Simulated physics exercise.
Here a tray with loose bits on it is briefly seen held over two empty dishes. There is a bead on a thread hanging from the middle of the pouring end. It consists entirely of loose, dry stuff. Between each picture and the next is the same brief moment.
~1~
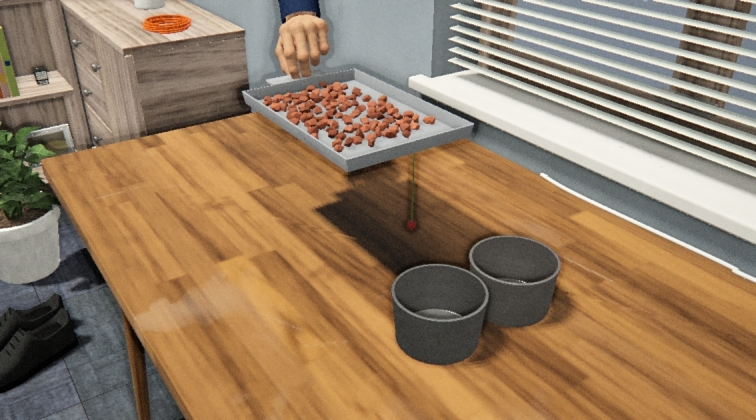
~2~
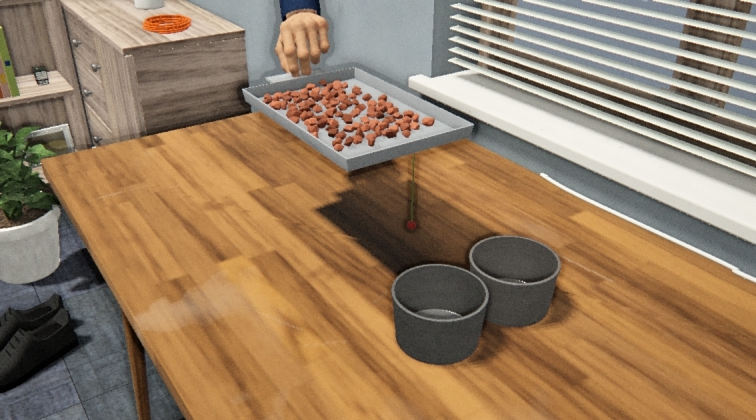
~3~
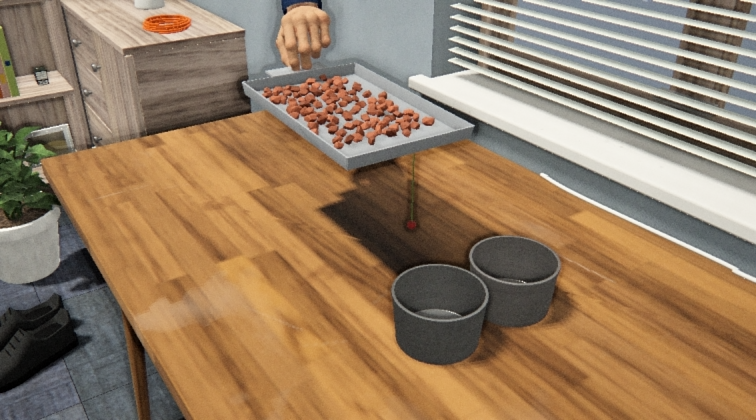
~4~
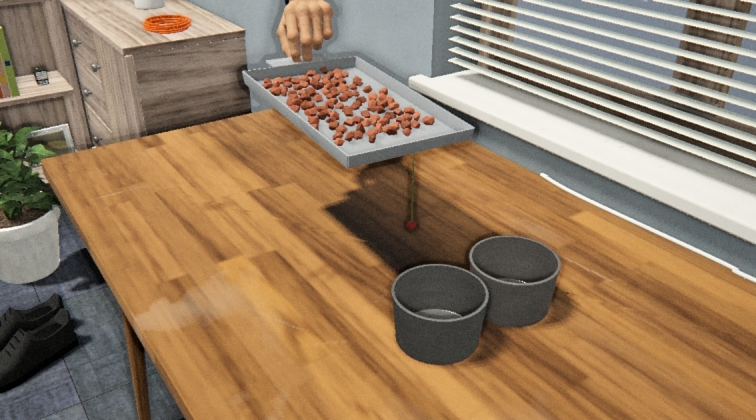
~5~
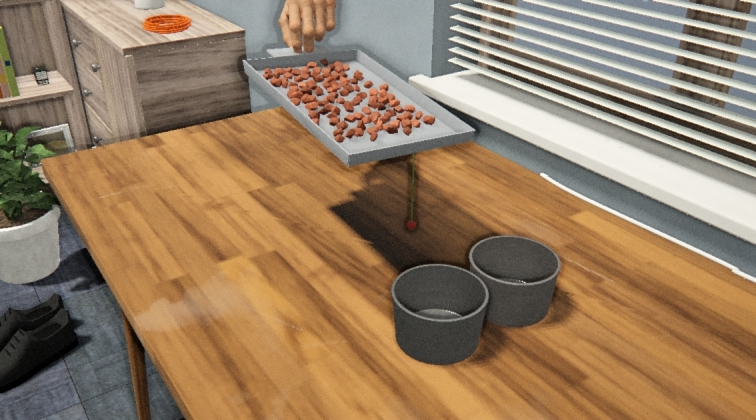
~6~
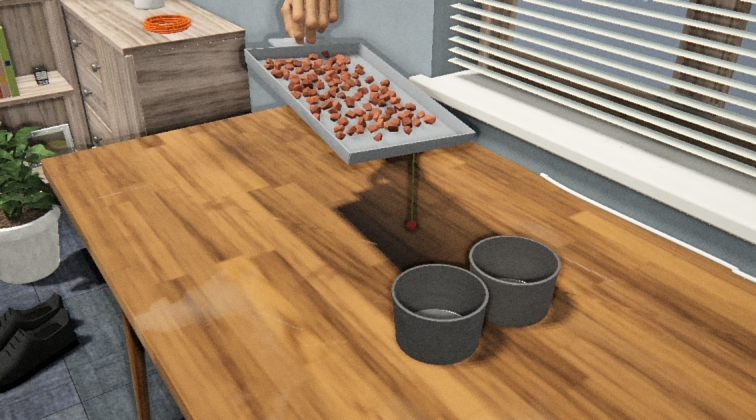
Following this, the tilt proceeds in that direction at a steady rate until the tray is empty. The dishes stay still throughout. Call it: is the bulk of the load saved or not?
The bulk is not saved.
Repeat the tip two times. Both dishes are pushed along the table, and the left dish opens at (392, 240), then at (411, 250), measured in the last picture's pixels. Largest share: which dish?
In the first try it's the rightmost dish, and in the second it's the rightmost dish.
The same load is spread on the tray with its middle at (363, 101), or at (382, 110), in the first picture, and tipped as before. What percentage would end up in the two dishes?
Some 0 and then some 0 per cent.
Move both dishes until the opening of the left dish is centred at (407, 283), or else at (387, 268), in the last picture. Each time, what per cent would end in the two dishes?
30 %, then 60 %.
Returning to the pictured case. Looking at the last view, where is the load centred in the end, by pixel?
Around (476, 262), give or take.
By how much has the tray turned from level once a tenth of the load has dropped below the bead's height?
Angle: Close to 65°.
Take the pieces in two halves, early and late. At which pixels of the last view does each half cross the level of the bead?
The early half goes through (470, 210), the late half through (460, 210).
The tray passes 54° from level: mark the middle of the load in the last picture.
I'd put the middle close to (433, 118).
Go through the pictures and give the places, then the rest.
The first picture shows corners of the pouring end at (347, 158) and (470, 124), level; middle of the load at (340, 115), bits of crushed brick; left dish at (469, 334); right dish at (544, 298); bead on its thread at (412, 225).
The second picture shows corners of the pouring end at (348, 157) and (471, 124), level; middle of the load at (340, 114).
The third picture shows corners of the pouring end at (348, 156) and (471, 125), tipped barely, lowest at the right corner; middle of the load at (340, 111).
The fourth picture shows corners of the pouring end at (349, 155) and (471, 127), tipped a little, lowest at the right corner; middle of the load at (340, 106).
The fifth picture shows corners of the pouring end at (350, 153) and (472, 129), tipped a little, lowest at the right corner; middle of the load at (334, 96).
The sixth picture shows corners of the pouring end at (351, 151) and (472, 131), tipped a little, lowest at the right corner; middle of the load at (335, 90); left dish at (469, 334); right dish at (544, 298).
Soon, tray tipped steeply; nearly all on the tray; a stray few in the air.
A while on, tray tipped right over; about a third on the tray; a stray few in the right dish; about half outside both; a small part in the air.
Towards the end, tray tipped past a quarter turn; a stray few in the right dish; nearly all outside both.
Finally, tray tipped past a quarter turn; none in the left dish; a stray few in the right dish; nearly all outside both.
